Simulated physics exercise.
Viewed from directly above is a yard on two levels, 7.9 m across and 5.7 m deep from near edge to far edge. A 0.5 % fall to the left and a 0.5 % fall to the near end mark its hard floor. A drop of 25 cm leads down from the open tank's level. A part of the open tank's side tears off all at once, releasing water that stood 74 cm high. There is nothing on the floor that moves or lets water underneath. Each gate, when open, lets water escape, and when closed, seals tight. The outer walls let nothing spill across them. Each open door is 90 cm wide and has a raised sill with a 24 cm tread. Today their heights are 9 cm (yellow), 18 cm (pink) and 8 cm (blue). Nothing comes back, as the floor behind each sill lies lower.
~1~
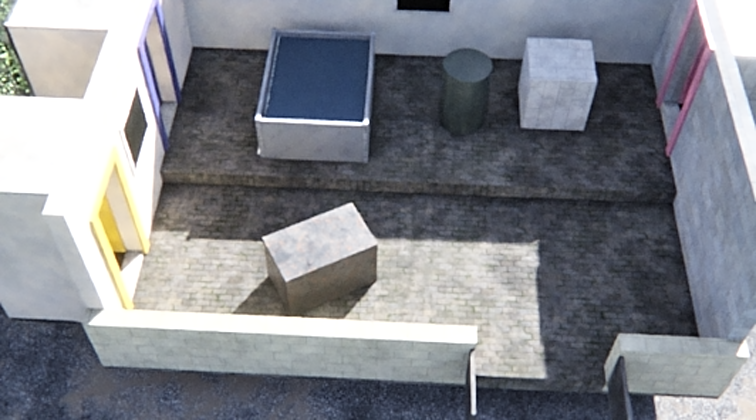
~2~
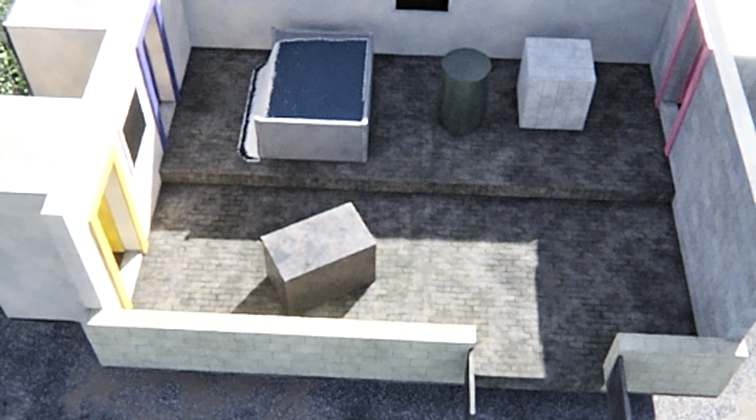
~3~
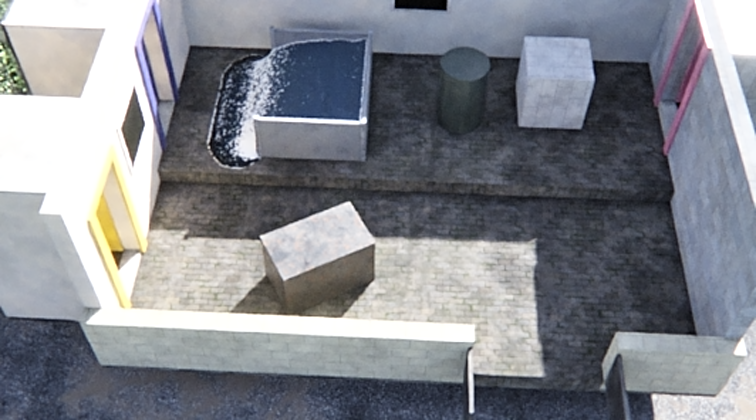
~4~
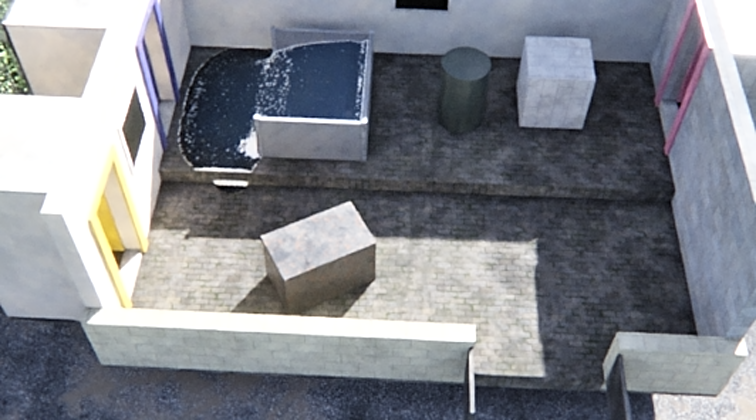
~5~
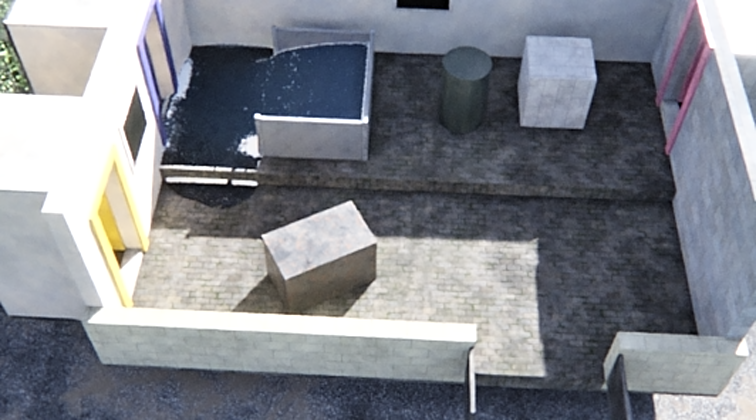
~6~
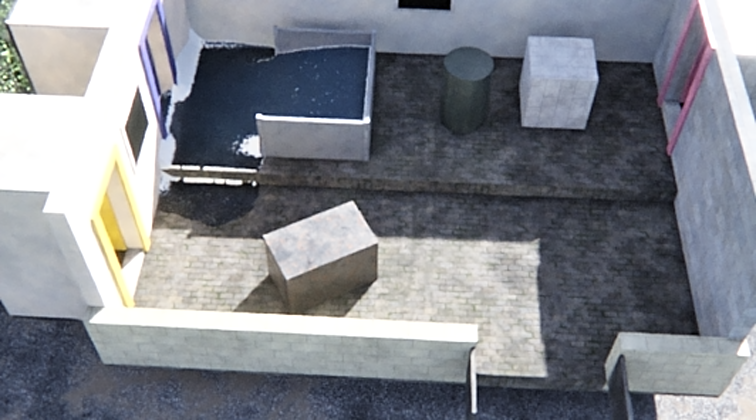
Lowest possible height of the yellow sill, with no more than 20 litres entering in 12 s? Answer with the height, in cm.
I would say 9.5 cm.
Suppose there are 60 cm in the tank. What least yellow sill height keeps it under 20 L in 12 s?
Step height: Approx. 7.5 cm.
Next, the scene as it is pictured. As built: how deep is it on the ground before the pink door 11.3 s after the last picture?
Lab note: Depth approx. 1.0 cm.
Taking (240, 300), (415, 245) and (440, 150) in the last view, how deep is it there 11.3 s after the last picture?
Approx. 8 / 3 / 1 cm.
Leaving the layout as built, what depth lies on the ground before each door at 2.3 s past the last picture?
In cm - yellow: 8, pink: 0, blue: 21.
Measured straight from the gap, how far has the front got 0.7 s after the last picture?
It gets close to 4.0 metres out.
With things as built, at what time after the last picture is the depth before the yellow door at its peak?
Some 6.0 s, more or less.
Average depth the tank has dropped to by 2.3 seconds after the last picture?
Average depth: Approx. 12 cm.
Then, 0.7 s after the last picture water covers 15 % of the floor, deepest (52 cm) near (194, 49); 6 cm at the yellow door, 0 litres in over its 9 cm sill.
Then, 2.3 s after the last picture water covers 30 % of the floor, deepest (25 cm) near (126, 328); 8 cm at the yellow door, 0 litres in over its 9 cm sill.
Then, 11.3 s after the last picture water covers 80 % of the floor, deepest (10 cm) near (123, 340); 9 cm at the yellow door, 24 litres in over its 9 cm sill.
At the yellow door as built, the water peaked near 13 cm, 5.9 s after the last picture.
Run again over the same 12 s with other heights there, 35 litres in over 8 cm, 10 litres over 11 cm. The limit of 20 litres is kept from about 9.5 cm up.
